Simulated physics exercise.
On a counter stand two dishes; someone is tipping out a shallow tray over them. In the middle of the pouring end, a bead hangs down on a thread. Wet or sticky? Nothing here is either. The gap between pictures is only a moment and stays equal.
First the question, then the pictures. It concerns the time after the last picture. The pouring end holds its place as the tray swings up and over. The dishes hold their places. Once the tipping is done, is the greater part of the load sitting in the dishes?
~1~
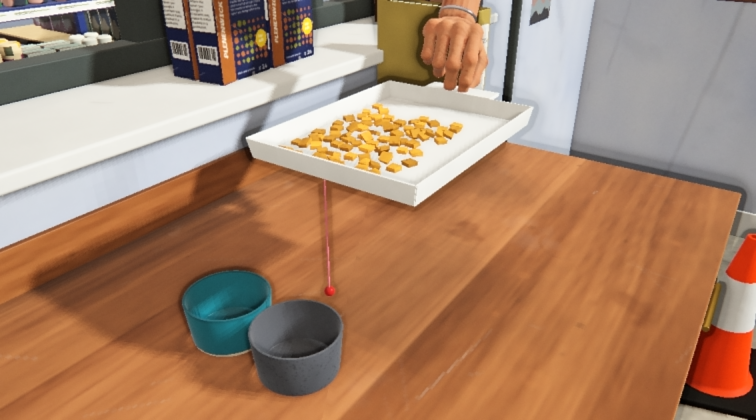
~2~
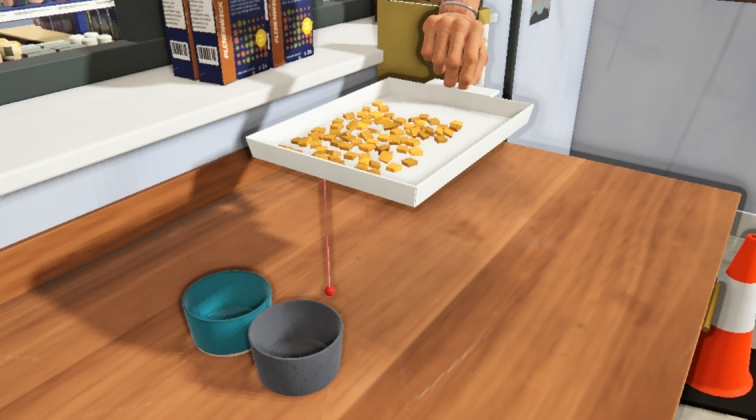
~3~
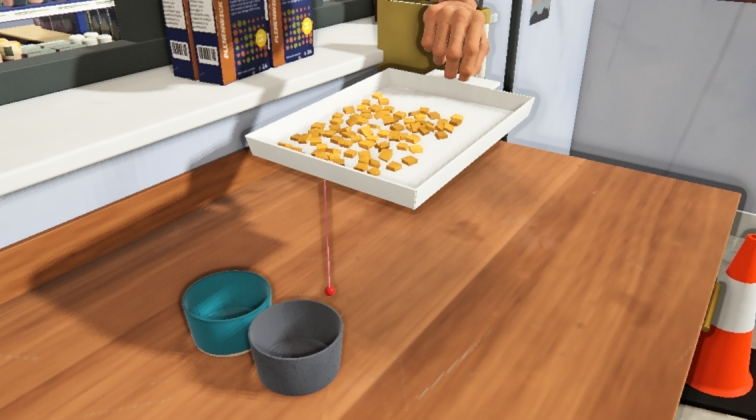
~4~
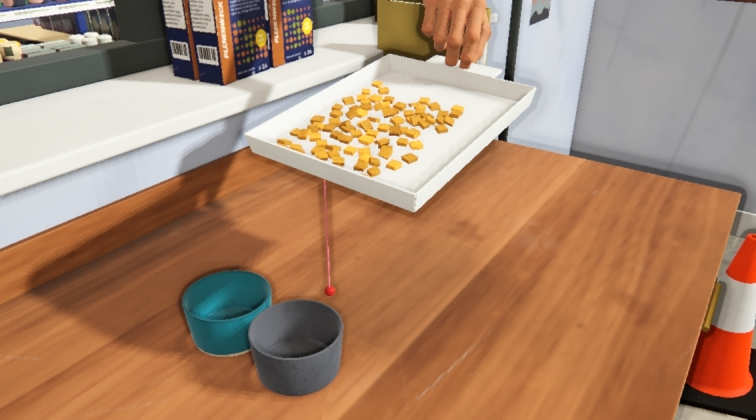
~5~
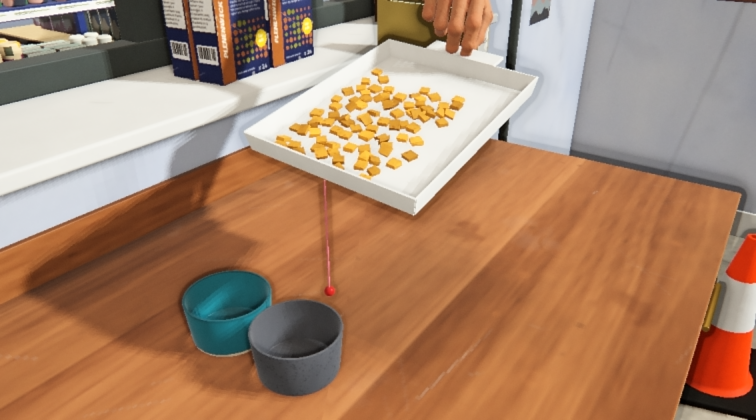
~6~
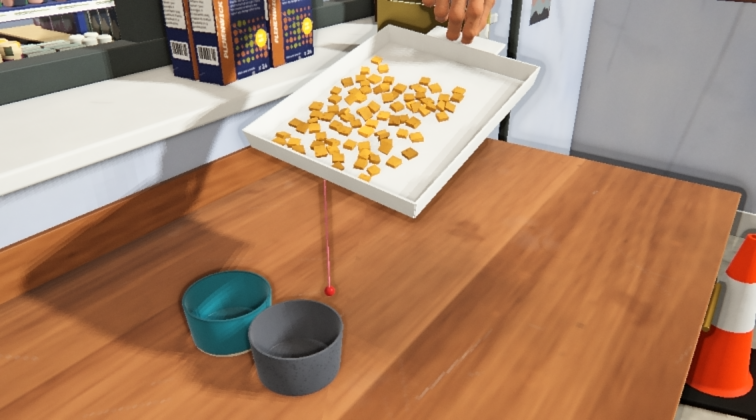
No, only the lesser part is in the dishes.
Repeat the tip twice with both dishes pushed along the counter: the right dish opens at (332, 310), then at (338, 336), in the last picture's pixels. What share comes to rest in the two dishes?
10 %, then 40 %.
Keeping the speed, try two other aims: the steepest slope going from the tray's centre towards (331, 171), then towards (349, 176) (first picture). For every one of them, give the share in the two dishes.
In turn, 80 percent and then 50 percent.
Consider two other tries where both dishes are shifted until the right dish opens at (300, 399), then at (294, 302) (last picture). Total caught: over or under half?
Result, first setup: The minor share; second setup: The minor share.
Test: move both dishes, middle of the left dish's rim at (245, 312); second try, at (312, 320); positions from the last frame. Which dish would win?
The dish at right, then the dish at right.
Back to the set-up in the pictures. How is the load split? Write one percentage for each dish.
Left dish about 0 per cent, right dish about 20 per cent.
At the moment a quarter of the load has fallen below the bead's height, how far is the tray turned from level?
110° or so.
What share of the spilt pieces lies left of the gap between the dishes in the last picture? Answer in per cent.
It works out to some 0 per cent.
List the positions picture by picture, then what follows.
Corners of the pouring end at (252, 137) and (415, 183), level; middle of the load at (367, 137), small crackers; left dish at (196, 332); right dish at (266, 370); bead on its thread at (330, 291), in the first frame.
Corners of the pouring end at (252, 137) and (415, 184), level; middle of the load at (367, 136), in the second frame.
Corners of the pouring end at (251, 135) and (415, 187), tipped barely, lowest at the right corner; middle of the load at (367, 132), in the third frame.
Corners of the pouring end at (250, 133) and (415, 191), tipped a little, lowest at the right corner; middle of the load at (367, 126), in the fourth frame.
Corners of the pouring end at (249, 131) and (414, 195), tipped a little, lowest at the right corner; middle of the load at (367, 120), in the fifth frame.
Corners of the pouring end at (248, 129) and (414, 200), tipped clearly, lowest at the right corner; middle of the load at (366, 114); left dish at (196, 332); right dish at (266, 370), in the sixth frame.
Soon, tray tipped steeply; nearly all on the tray; a stray few in the air.
A while on, tray tipped right over; most on the tray; a small part outside both; a stray few in the air.
Towards the end, tray tipped past a quarter turn; about a quarter in the right dish; most outside both.
Finally, tray tipped past a quarter turn; about a quarter in the right dish; none in the left dish; most outside both.
